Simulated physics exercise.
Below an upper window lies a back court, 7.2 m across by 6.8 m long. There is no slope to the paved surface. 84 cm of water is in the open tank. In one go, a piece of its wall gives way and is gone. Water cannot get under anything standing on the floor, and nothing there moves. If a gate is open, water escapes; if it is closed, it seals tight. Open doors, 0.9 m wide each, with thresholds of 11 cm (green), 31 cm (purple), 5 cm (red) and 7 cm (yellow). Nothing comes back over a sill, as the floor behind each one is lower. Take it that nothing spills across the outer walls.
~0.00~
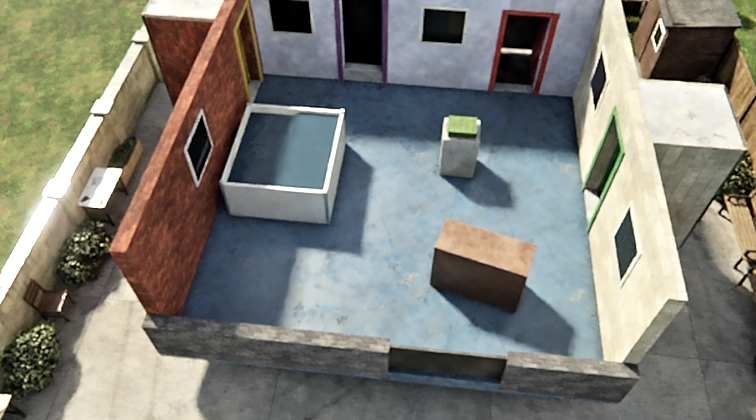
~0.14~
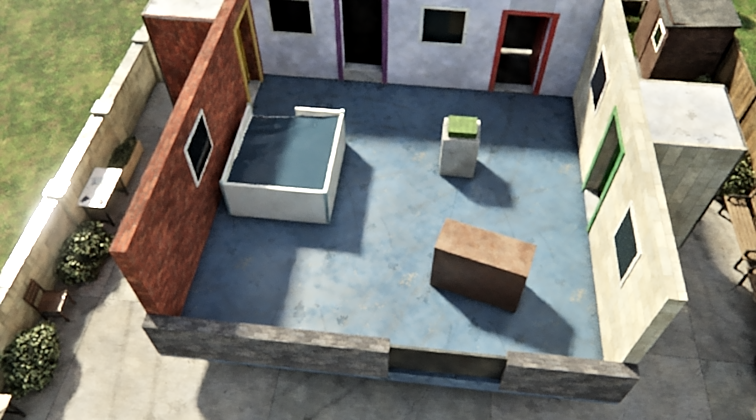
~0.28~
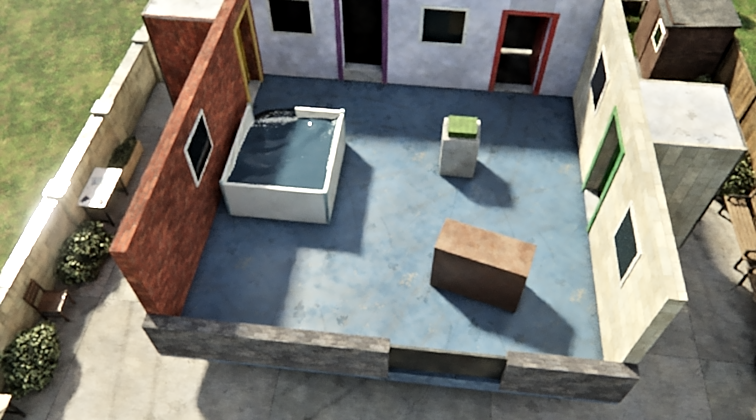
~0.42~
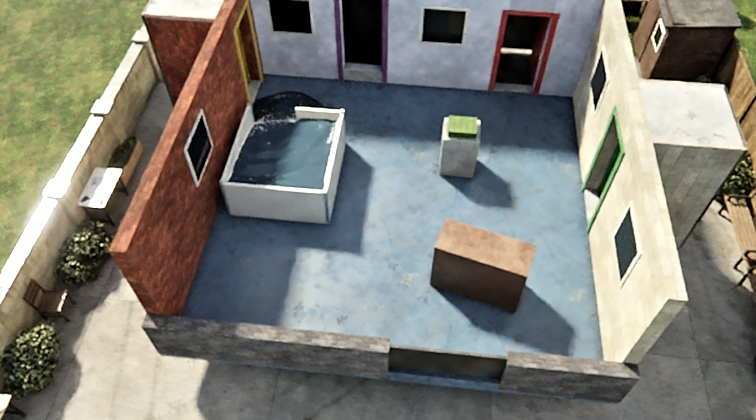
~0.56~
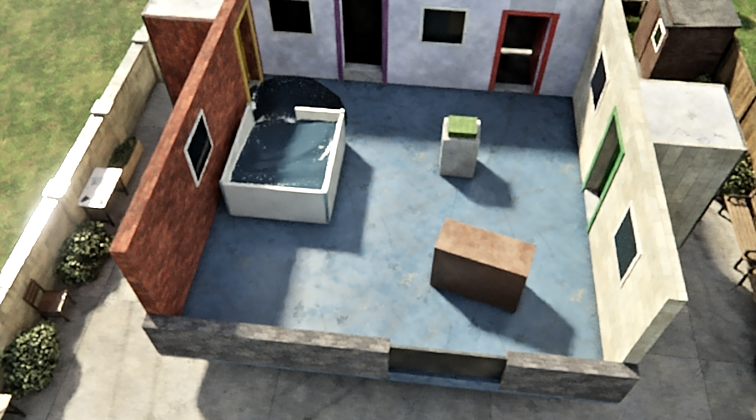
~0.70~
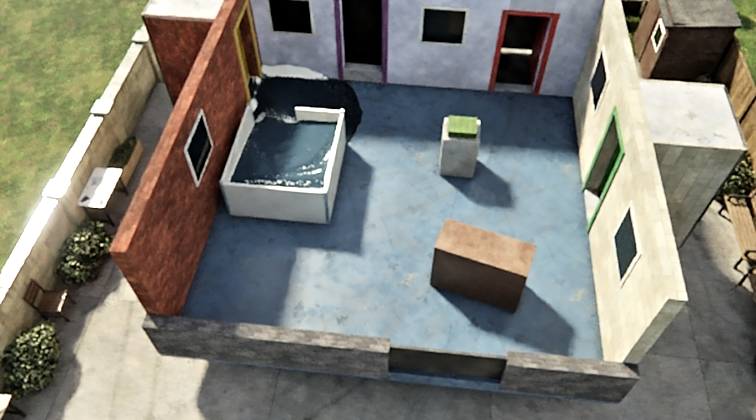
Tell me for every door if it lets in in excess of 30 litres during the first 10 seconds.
As I see it, my guess is the green door lets through less than the limit. My guess is the purple door lets through less than the limit. My guess is the red door lets through more than the limit. My guess is the yellow door lets through more than the limit.
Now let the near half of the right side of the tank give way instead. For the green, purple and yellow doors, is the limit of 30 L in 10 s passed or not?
Green beyond, purple short, yellow short.
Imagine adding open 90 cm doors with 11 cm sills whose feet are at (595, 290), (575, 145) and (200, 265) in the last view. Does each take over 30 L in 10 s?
Per doorway, in order: Insufficient / sufficient / insufficient.
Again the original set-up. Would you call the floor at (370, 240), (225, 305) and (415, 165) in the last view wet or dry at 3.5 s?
Untouched, untouched, submerged.
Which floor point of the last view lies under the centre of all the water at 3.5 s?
The water is centred near (336, 142).
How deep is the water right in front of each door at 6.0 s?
Depth readings (cm): Green = 8; purple = 10; red = 6; yellow = 18.
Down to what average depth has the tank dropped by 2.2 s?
It averages close to 45 centimetres.
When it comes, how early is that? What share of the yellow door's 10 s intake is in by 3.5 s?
Roughly 55 percent is in by then.
After 1.4 s water covers 10 % of the floor and is deepest (62 cm) near (263, 77); green door not reached, purple door 18 cm at the sill, 0 L in, red door not reached, yellow door 26 cm at the sill, 51 L in.
After 2.2 s water covers 20 % of the floor and is deepest (50 cm) near (262, 82); green door not reached, purple door 22 cm at the sill, 0 L in, red door not reached, yellow door 28 cm at the sill, 172 L in.
After 3.5 s water covers 40 % of the floor and is deepest (30 cm) near (260, 87); green door not reached, purple door 15 cm at the sill, 0 L in, red door 5 cm at the sill, 0 L in, yellow door 25 cm at the sill, 350 L in.
After 6.0 s water covers 65 % of the floor and is deepest (18 cm) near (256, 98); green door 8 cm at the sill, 1 L in, purple door 10 cm at the sill, 0 L in, red door 6 cm at the sill, 0 L in, yellow door 18 cm at the sill, 548 L in.
After 10.0 s water covers 85 % of the floor and is deepest (12 cm) near (565, 377); green door 6 cm at the sill, 1 L in, purple door 6 cm at the sill, 0 L in, red door 9 cm at the sill, 57 L in, yellow door 11 cm at the sill, 642 L in.
